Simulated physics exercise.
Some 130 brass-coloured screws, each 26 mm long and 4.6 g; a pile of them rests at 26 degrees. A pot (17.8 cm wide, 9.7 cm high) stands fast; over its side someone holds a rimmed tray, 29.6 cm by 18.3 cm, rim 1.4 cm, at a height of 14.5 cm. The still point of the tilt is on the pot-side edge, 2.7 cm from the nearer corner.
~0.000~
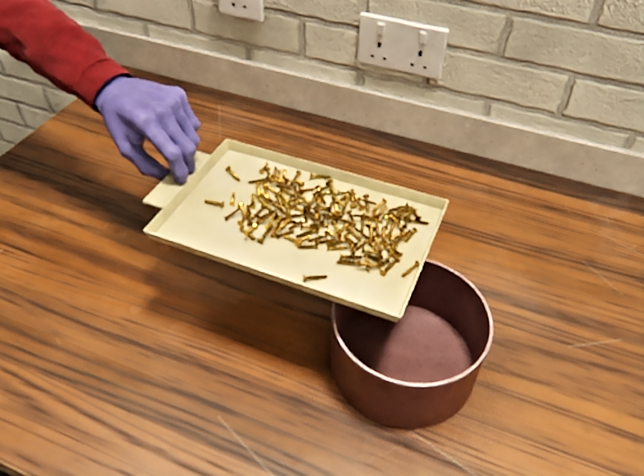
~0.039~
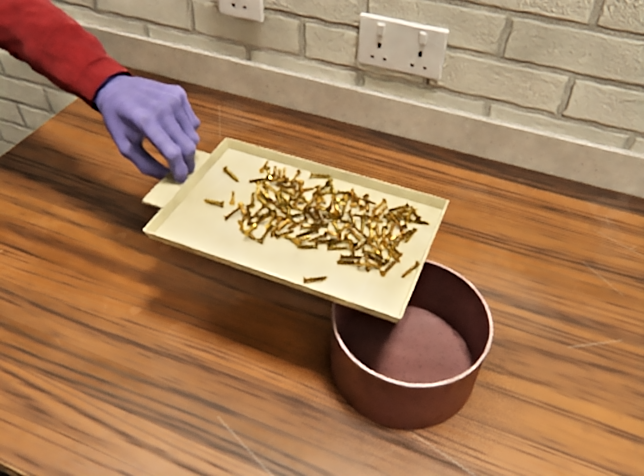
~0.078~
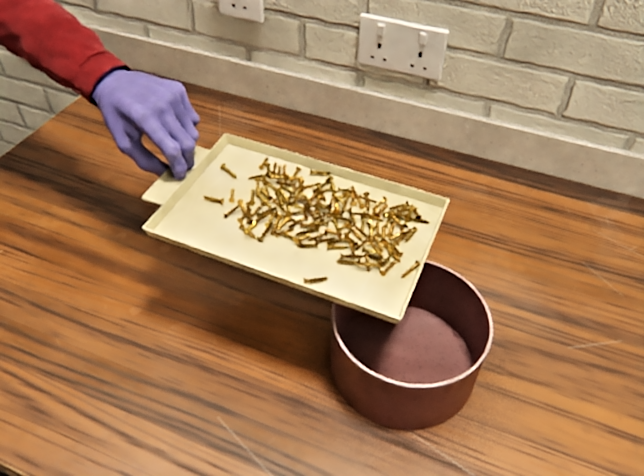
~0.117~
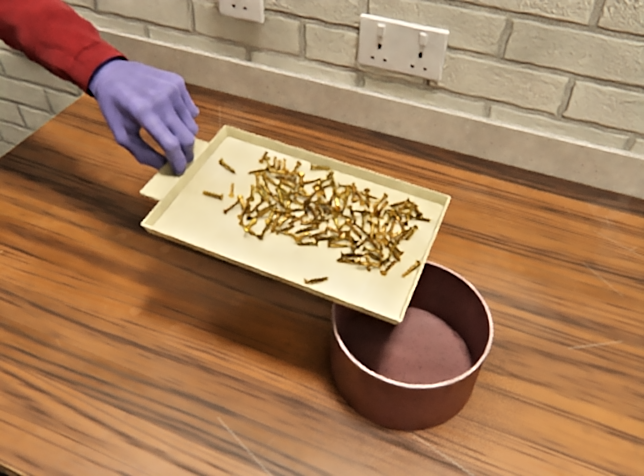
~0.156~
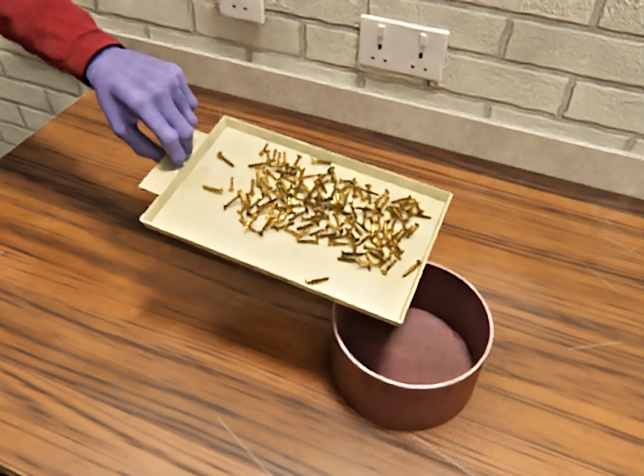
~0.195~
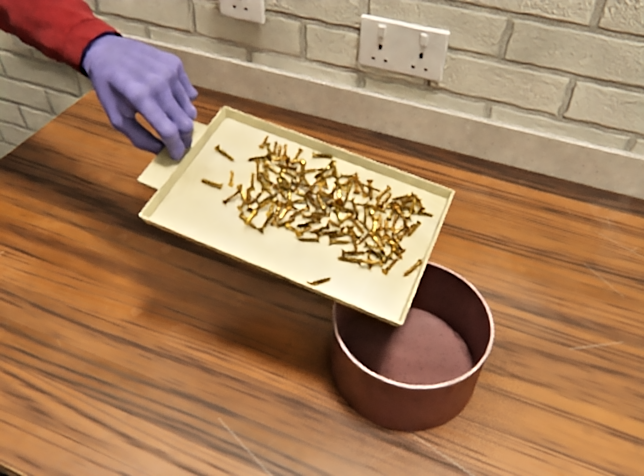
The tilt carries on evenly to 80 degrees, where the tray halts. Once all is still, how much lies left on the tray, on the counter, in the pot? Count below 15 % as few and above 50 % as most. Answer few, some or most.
Tray few, counter some, pot most.
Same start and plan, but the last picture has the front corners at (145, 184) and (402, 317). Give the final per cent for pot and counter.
Pot 70, counter 30.
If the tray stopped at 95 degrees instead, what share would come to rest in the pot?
Then about 70 per cent.
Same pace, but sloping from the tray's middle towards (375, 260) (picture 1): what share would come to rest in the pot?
About 85 per cent.
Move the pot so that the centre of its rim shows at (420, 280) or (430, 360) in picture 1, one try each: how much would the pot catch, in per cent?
About 0 and 95 per cent.
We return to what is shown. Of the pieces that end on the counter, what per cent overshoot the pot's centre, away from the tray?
Roughly 40 per cent.
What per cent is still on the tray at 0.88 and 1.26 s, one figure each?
About 65, 5.
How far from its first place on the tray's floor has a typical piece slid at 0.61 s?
Some 7 cm.
After 0.61 s, tilt 44 degrees; the tray holds 100 %, the pot 0 %.
After 0.88 s, tilt 66 degrees; the tray holds 65 %, the pot 15 %.
Then, at 1.26 s, tilt 80 degrees; the tray holds 5 %, the pot 65 %.
By 2.1 s all is still; tray 0 %, counter 30 %, pot 70 %.
